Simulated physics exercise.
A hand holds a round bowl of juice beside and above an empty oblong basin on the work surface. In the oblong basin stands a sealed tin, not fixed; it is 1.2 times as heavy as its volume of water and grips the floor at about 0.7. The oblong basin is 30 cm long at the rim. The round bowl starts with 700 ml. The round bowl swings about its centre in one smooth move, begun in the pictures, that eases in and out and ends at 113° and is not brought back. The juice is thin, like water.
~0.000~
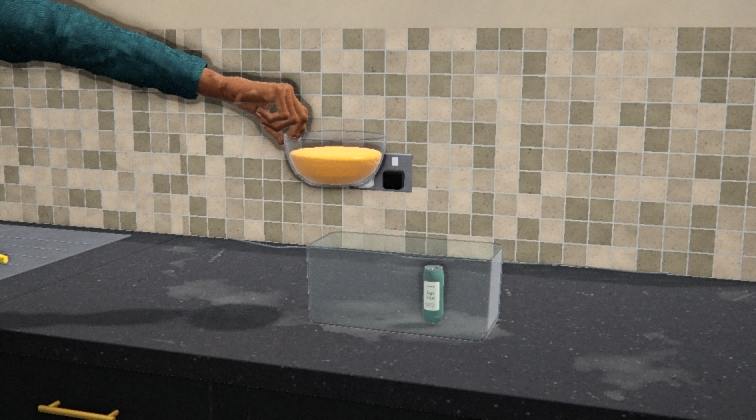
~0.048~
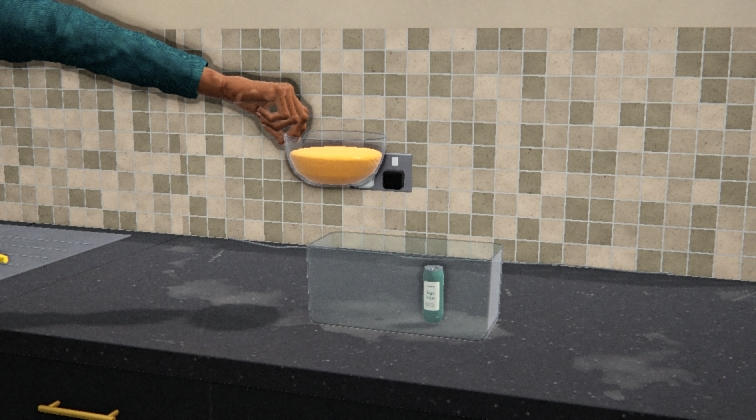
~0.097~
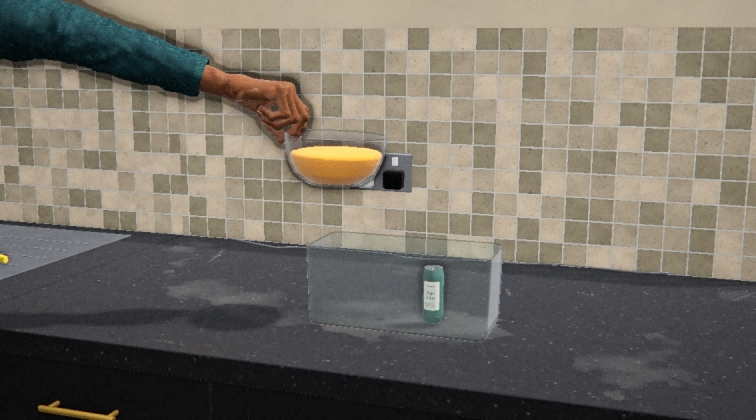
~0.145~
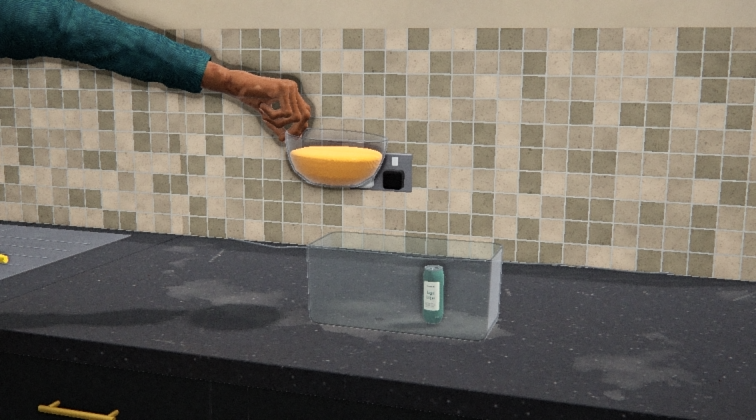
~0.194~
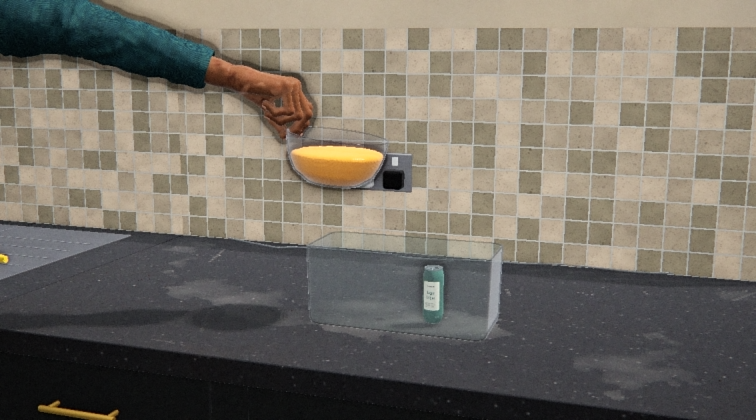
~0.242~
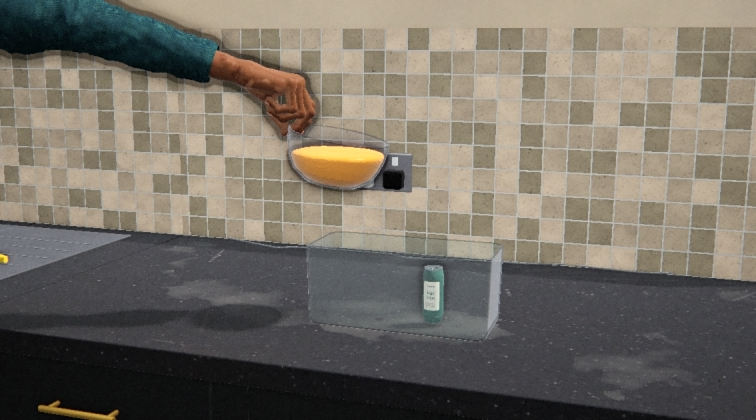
A hand held a clear round bowl of orange-yellow juice above a dark counter, beside an empty see-through basin with a green tin, and slowly tilted the bowl slightly to the right.
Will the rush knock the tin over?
It keeps standing.
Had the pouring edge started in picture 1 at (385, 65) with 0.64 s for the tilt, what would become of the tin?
Then it falls.
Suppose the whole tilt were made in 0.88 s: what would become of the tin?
Then it stays up.
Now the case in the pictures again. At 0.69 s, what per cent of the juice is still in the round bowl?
Some 54 per cent.
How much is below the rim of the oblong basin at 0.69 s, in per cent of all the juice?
Some 12 per cent.
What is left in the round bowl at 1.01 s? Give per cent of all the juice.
About 2 per cent.
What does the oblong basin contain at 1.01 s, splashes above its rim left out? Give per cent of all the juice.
Near 92 in a hundred.
By 0.69 s the tilt is 67° and 54 per cent is still to pour; the tin stands where it began.
By 1.01 s the tilt is 105° and 2 per cent is still to pour; the tin stands where it began.
By 1.35 s the tilt is 113° and 0 per cent is still to pour; the tin stands where it began.
By 1.72 s the tilt is 113° and 0 per cent is still to pour; the tin stands where it began.
At rest the tin stands where it began.
